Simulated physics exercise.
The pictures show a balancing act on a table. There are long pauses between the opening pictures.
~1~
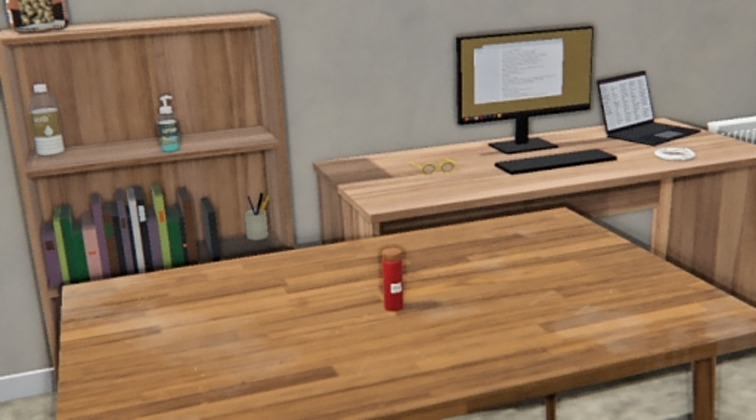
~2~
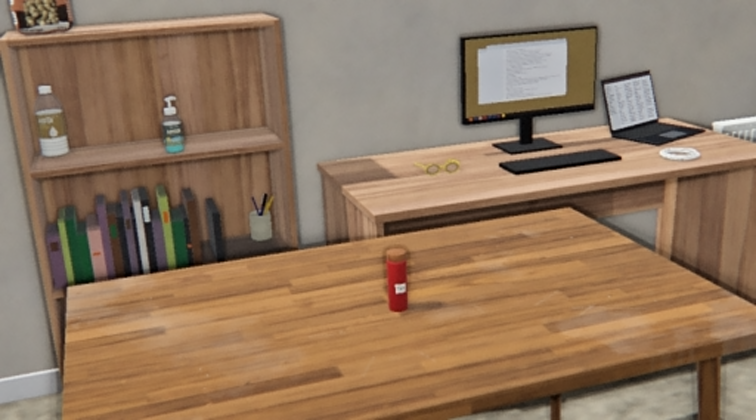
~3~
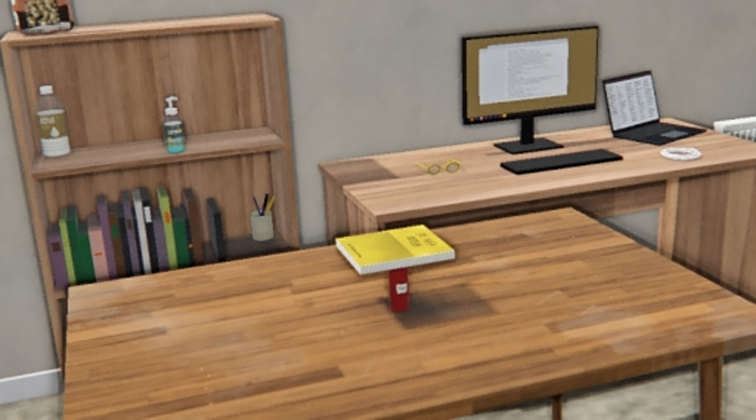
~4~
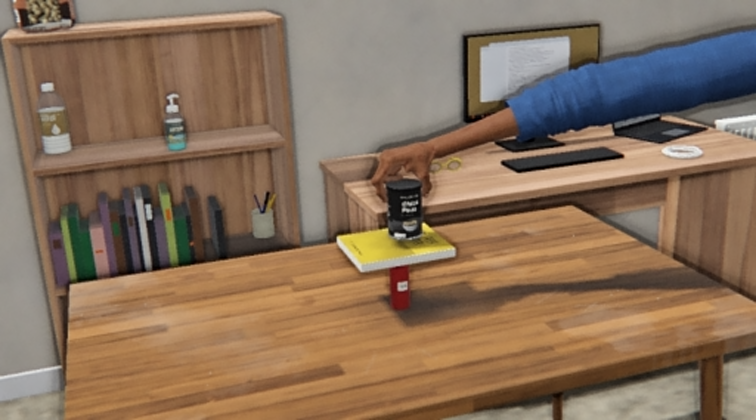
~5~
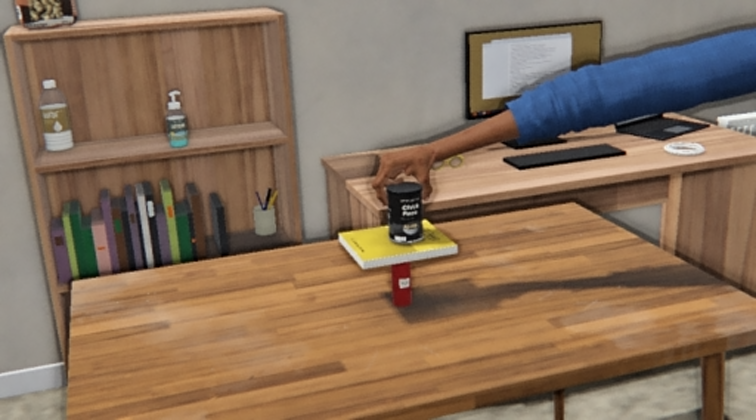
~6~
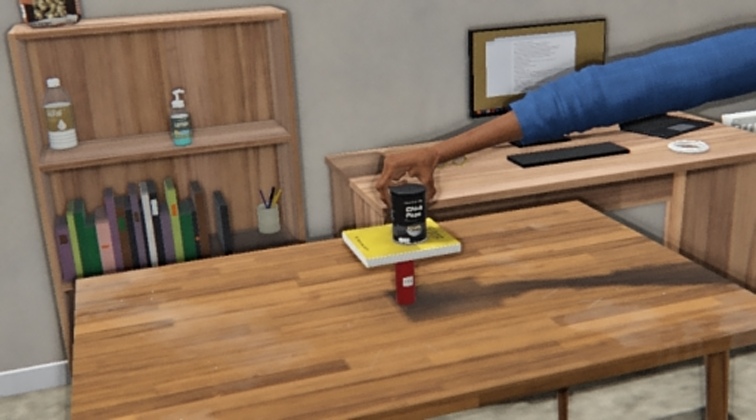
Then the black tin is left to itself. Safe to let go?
It holds.
Then, 0.20 s after the last picture, nothing has stirred.
Then, 0.80 s after the last picture, black tin resting near (409, 215).
At rest, all 3 in place. Seen from the same camera at the end, black tin near (410, 215). The stack stays up.
